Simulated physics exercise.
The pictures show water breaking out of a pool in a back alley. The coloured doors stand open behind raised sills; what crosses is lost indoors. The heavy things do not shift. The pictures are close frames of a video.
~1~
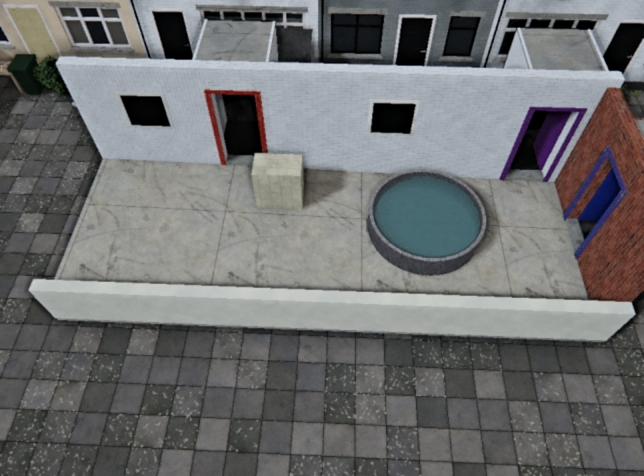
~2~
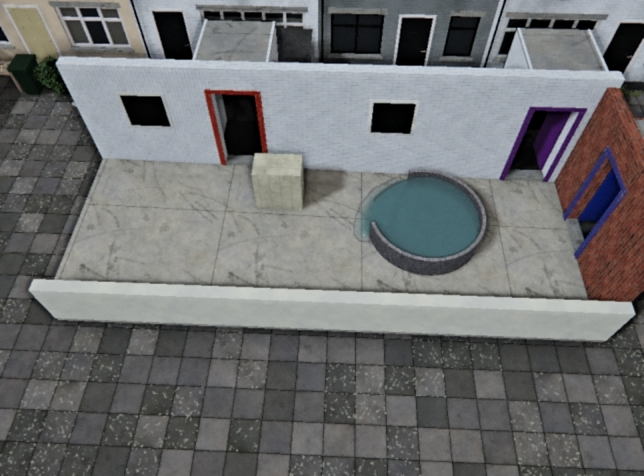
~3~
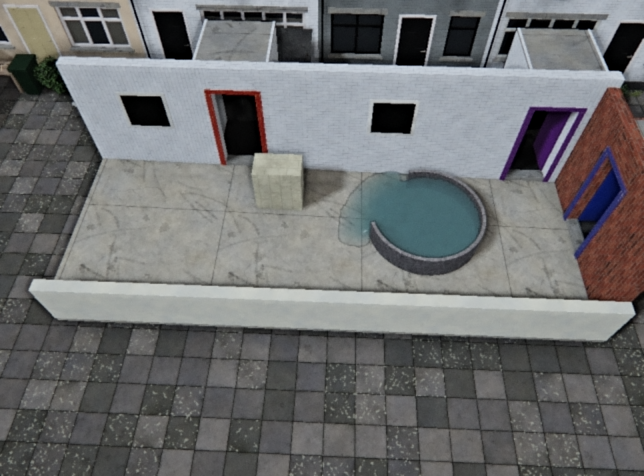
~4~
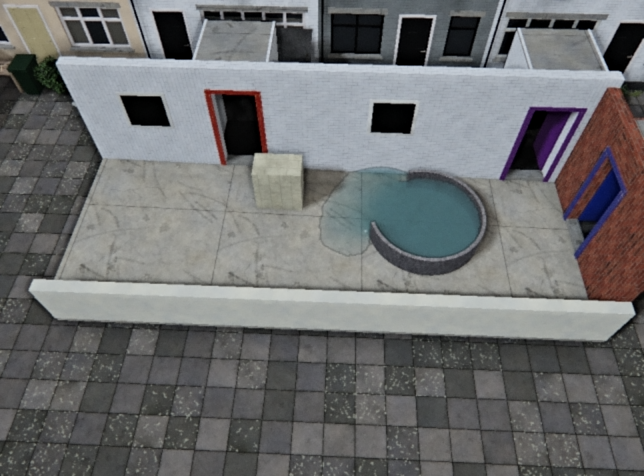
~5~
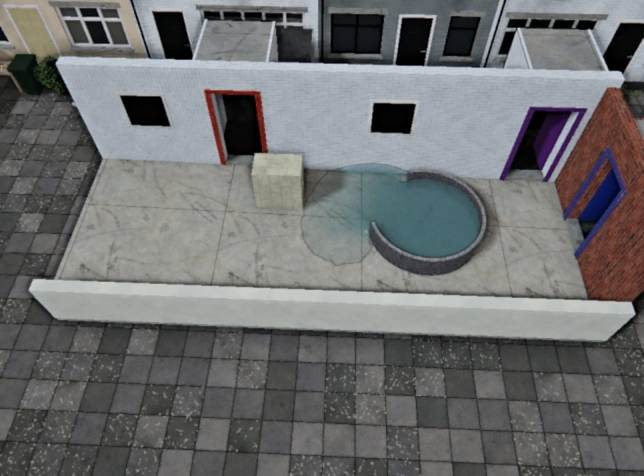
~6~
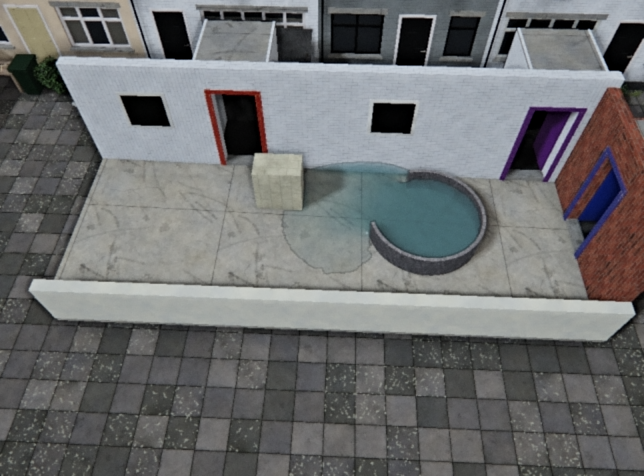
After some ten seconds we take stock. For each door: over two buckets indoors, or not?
One by one: The red door admits no more than that; the purple door admits no more than that; the blue door admits no more than that.
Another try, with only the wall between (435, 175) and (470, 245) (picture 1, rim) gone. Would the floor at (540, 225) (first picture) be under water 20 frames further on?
Verdict: Flooded.
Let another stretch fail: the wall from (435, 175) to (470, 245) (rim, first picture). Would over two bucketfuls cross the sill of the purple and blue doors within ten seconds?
In short: The purple door floods; the blue door passes that mark.
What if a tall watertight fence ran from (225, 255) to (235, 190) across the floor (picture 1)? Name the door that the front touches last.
It is the blue one.
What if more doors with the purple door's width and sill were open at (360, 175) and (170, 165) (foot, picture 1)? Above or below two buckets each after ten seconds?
As listed: Takes more, lets less in.
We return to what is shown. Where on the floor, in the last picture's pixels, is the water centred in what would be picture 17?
At about (367, 210).
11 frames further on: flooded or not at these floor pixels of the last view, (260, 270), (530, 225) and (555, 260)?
In that order: Flooded, no water, clear.
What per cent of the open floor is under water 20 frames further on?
Close to 60 %.
A moment on, water covers 20 % of the floor; the red door wet at the sill, nothing in, the purple door not reached, the blue door not reached.
Next, water covers 35 % of the floor; the red door wet at the sill, nothing in, the purple door not reached, the blue door not reached.
Then, water covers 60 % of the floor; the red door under two buckets in, the purple door wet at the sill, nothing in, the blue door not reached.
Later, water covers 85 % of the floor; the red door under two buckets in, the purple door wet at the sill, nothing in, the blue door wet at the sill, nothing in.
In the end, water covers 80 % of the floor; the red door under two buckets in, the purple door wet at the sill, nothing in, the blue door wet at the sill, nothing in.
